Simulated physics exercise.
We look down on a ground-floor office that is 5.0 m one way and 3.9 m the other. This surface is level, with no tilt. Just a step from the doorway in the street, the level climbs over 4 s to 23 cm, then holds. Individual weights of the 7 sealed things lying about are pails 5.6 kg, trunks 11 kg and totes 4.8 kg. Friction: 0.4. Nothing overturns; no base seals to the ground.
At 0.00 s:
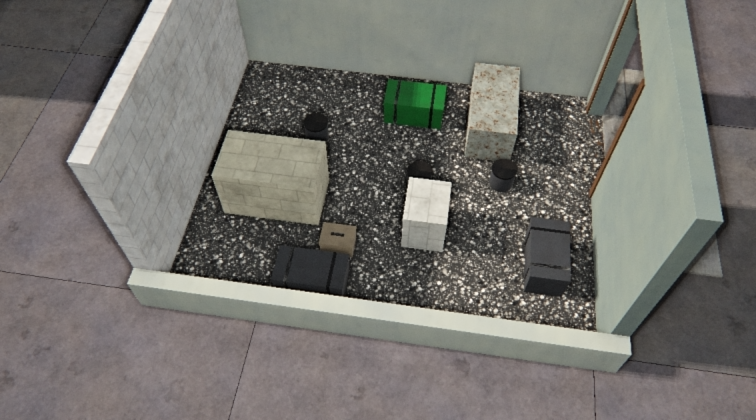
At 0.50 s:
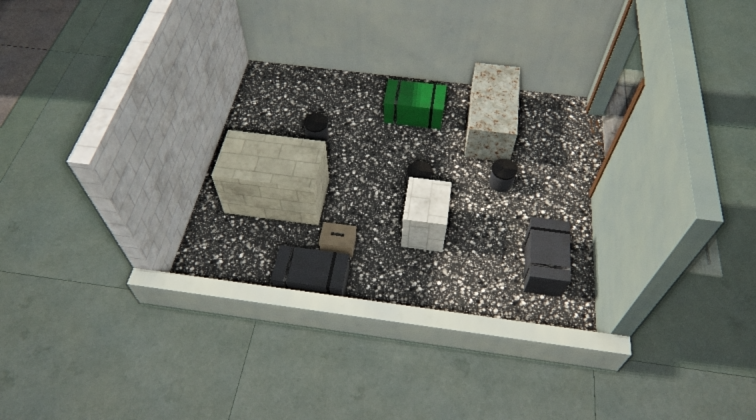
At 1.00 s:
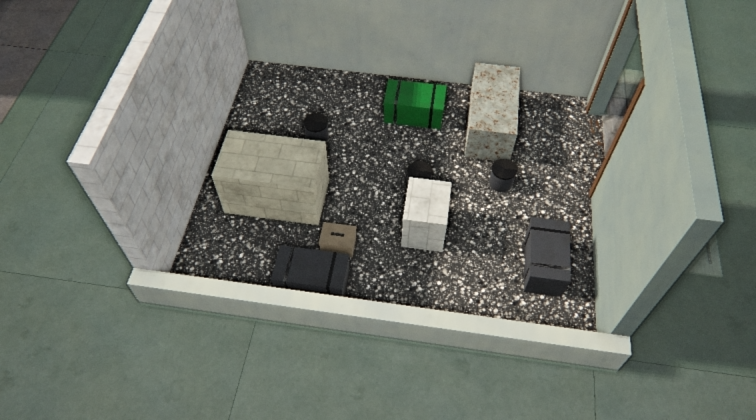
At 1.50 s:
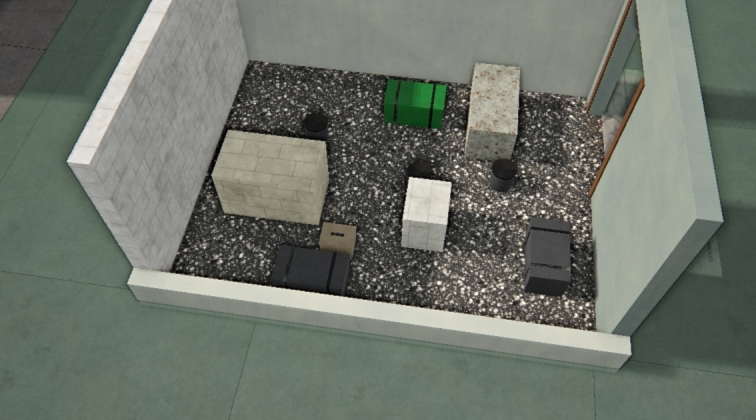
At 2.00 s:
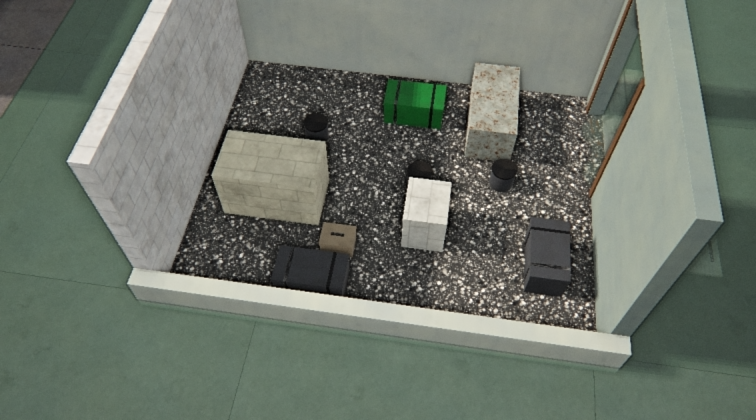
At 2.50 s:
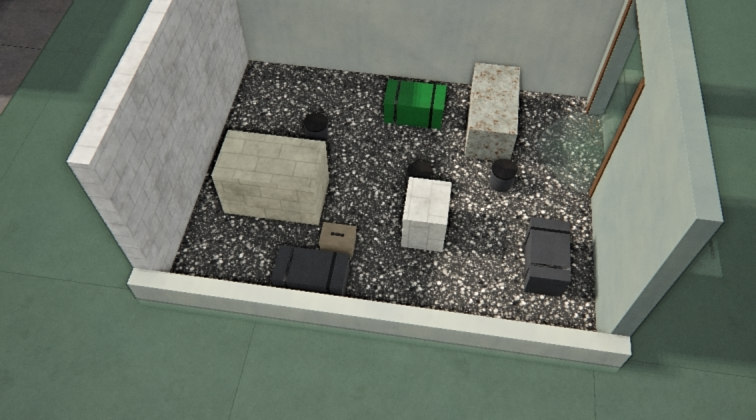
Greenish water spreads over the street outside and begins entering the still room at right.
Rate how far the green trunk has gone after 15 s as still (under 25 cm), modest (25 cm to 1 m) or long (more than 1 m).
Modest.
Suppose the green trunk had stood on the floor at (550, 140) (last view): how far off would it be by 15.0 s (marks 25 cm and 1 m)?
By then it edges a bit.
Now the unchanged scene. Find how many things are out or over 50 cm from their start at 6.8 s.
That would be 2.
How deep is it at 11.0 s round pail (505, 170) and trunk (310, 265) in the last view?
Depths: Near 14 cm, then near 14 cm.
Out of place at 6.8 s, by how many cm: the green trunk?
Displacement by then near 0 cm.
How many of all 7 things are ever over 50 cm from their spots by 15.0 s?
Total: 7.
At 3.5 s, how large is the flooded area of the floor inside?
Roughly 2.0 m2.
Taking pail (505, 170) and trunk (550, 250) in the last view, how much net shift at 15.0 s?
Respectively 300 and 10 centimetres.
After 3.5 s the green trunk is near (415, 94), 0.0 m from its start, aground; 0 afloat.
After 6.8 s the green trunk is near (415, 94), 0.0 m from its start, aground; 1 afloat.
After 11.0 s the green trunk is near (421, 108), 0.3 m from its start, aground; 4 afloat.
After 15.0 s the green trunk is near (444, 127), 0.7 m from its start, afloat; 7 afloat.
